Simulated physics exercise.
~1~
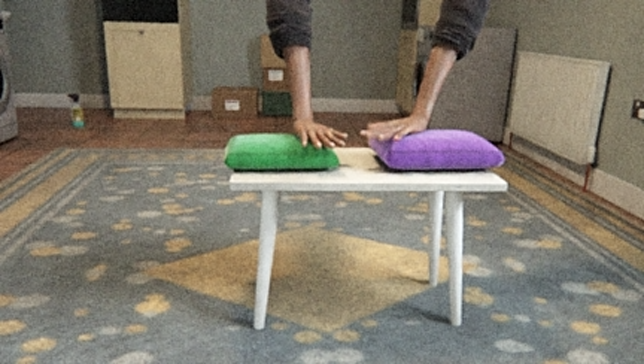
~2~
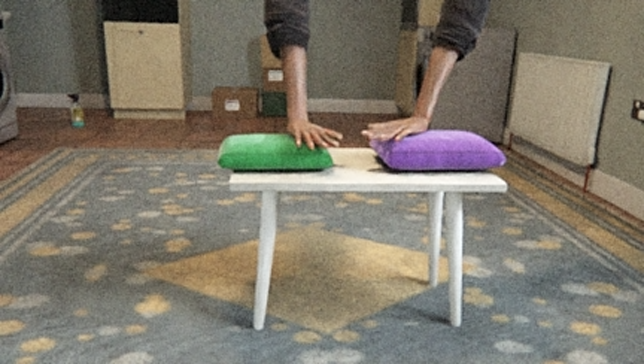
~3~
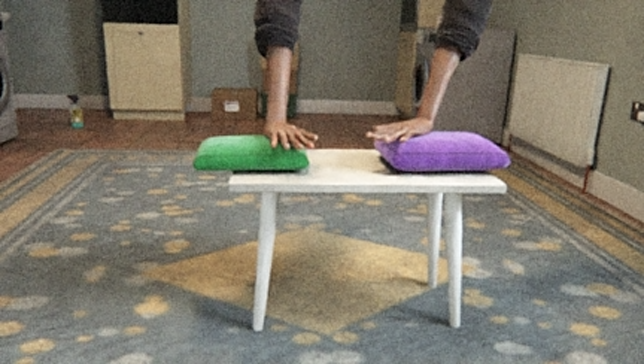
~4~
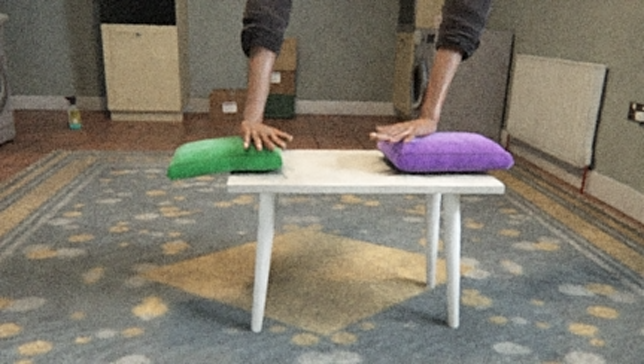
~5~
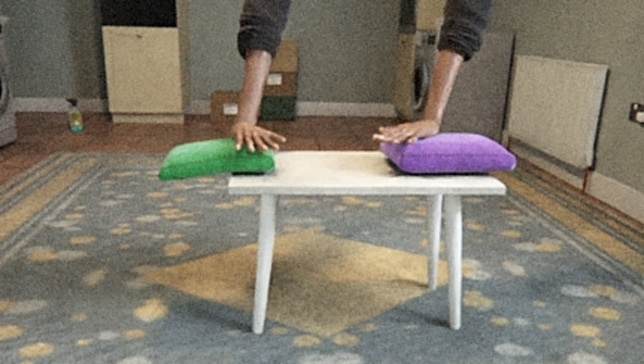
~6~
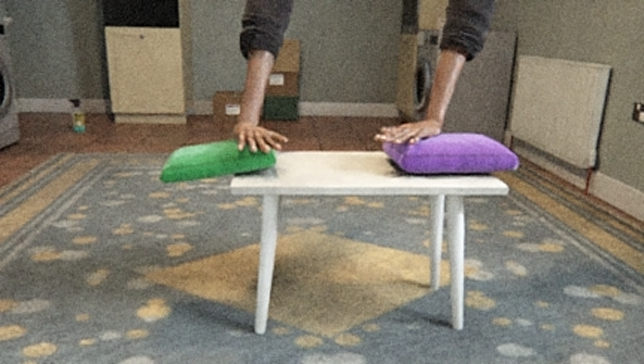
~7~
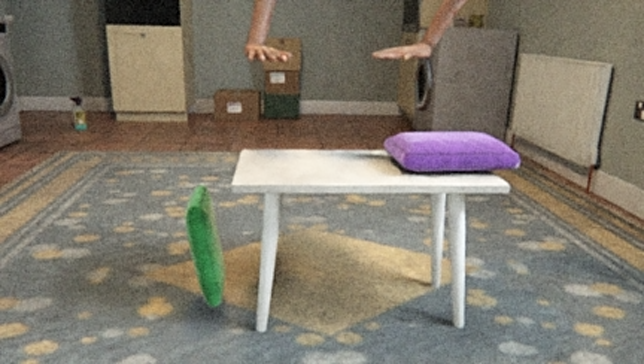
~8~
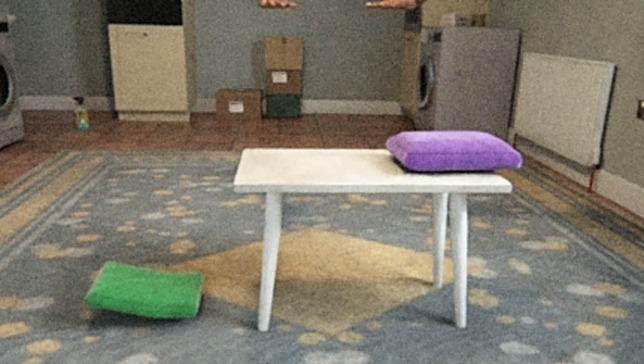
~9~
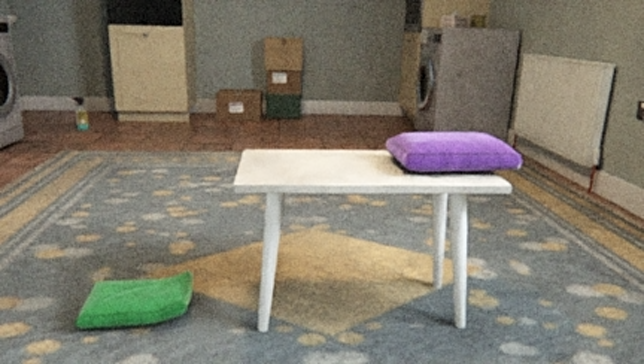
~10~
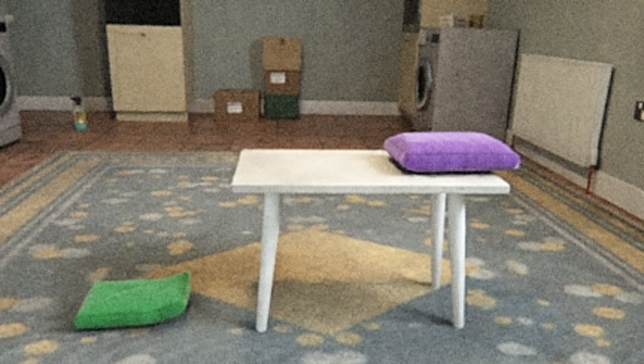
Two hands slide a green cushion left and release it; it falls while a purple one stays.
